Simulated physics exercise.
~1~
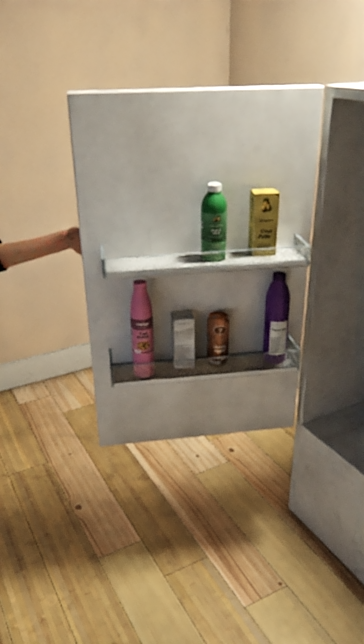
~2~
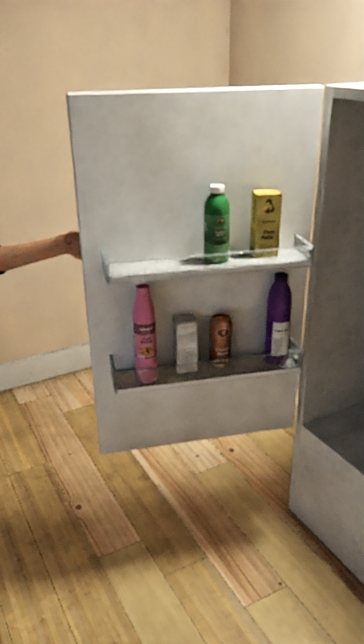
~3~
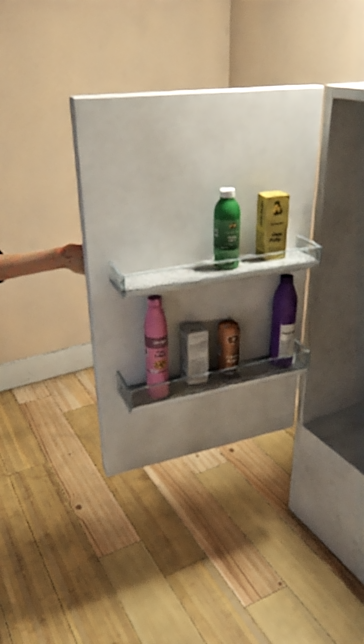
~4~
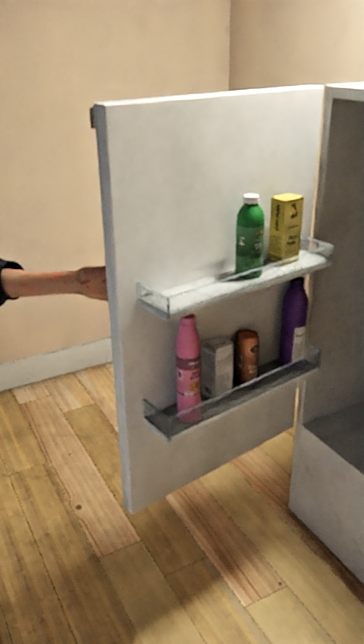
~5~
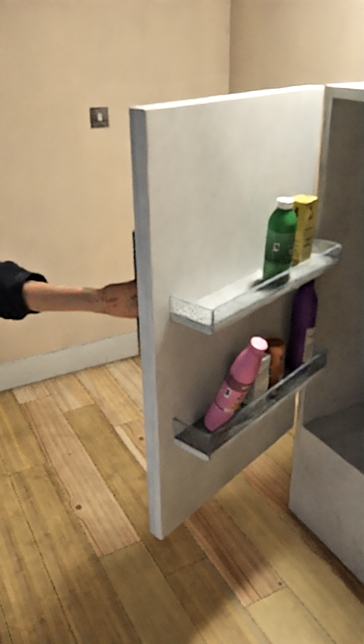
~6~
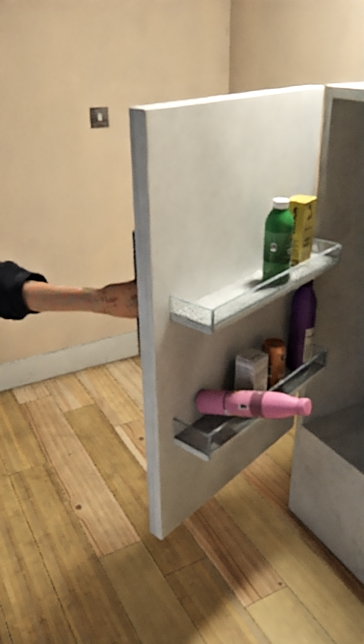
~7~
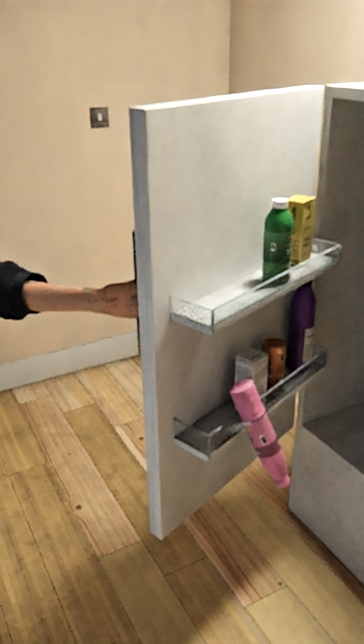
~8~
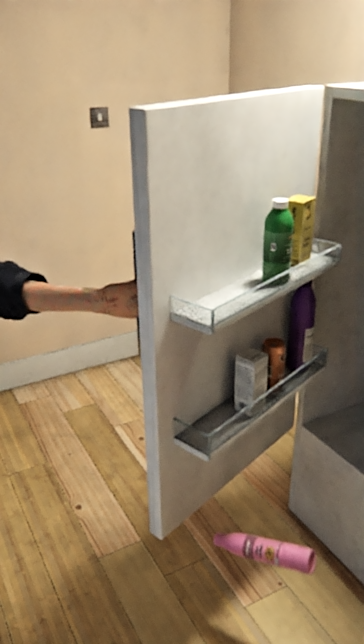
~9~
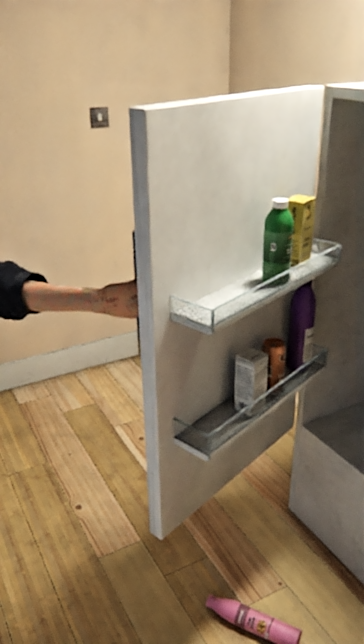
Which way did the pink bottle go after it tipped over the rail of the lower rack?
The pink bottle went down, dropping from the lower rack to the wooden floor.
A hand swung a white fridge door with bottles and cartons on its two racks toward the right until it stopped, and the pink bottle tipped over the lower rail and fell to the wooden floor while the other items stayed upright.
